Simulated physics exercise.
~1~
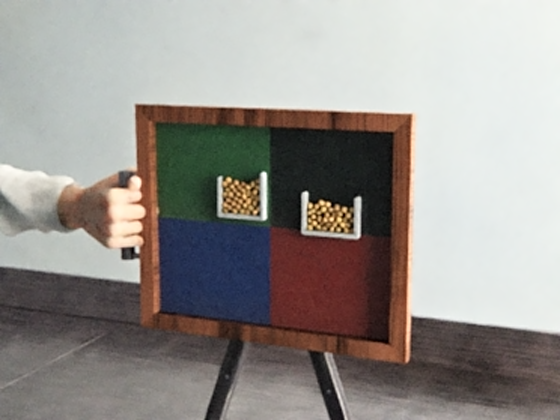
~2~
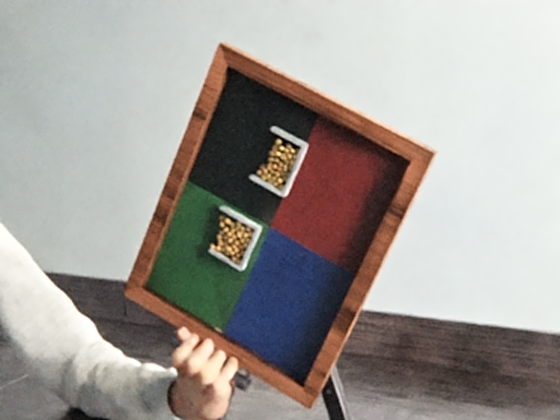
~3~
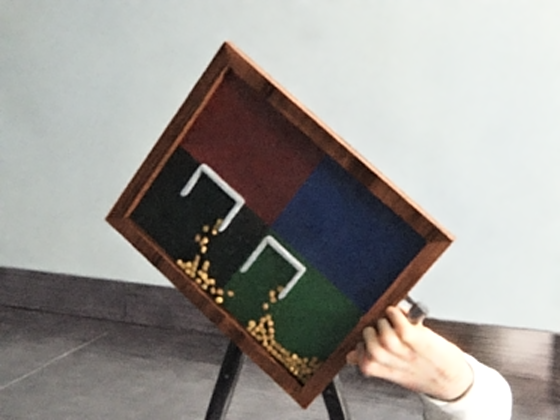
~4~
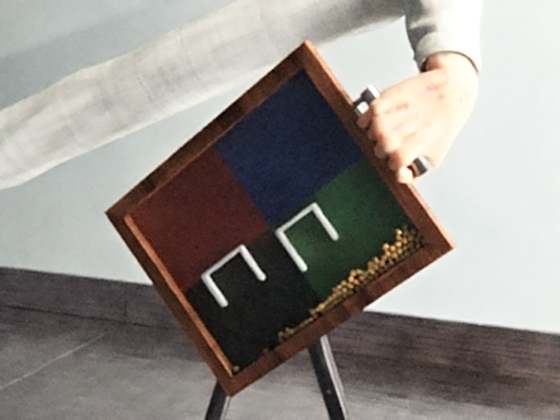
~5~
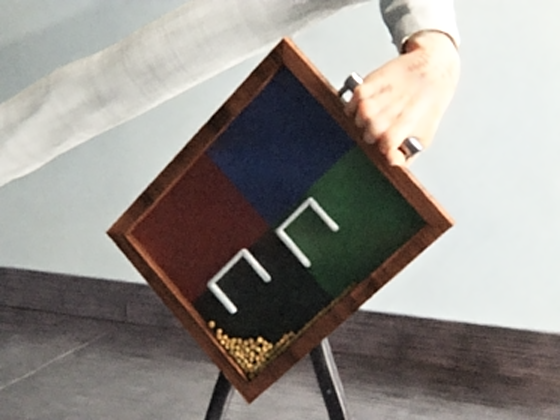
A wood-framed square board, its face split into green, black, blue and red quarters, stands on dark legs before a pale wall, seen by a still camera. Two small white open-topped holders on its green and black quarters are filled with golden beads. A hand at the left edge turns the board anticlockwise, and the holders tip sideways with their beads still inside. As it turns further, the beads spill out and gather along the lower edge. They spread towards the right, mostly over green, then slide back down and settle in the bottom corner, almost all on black.
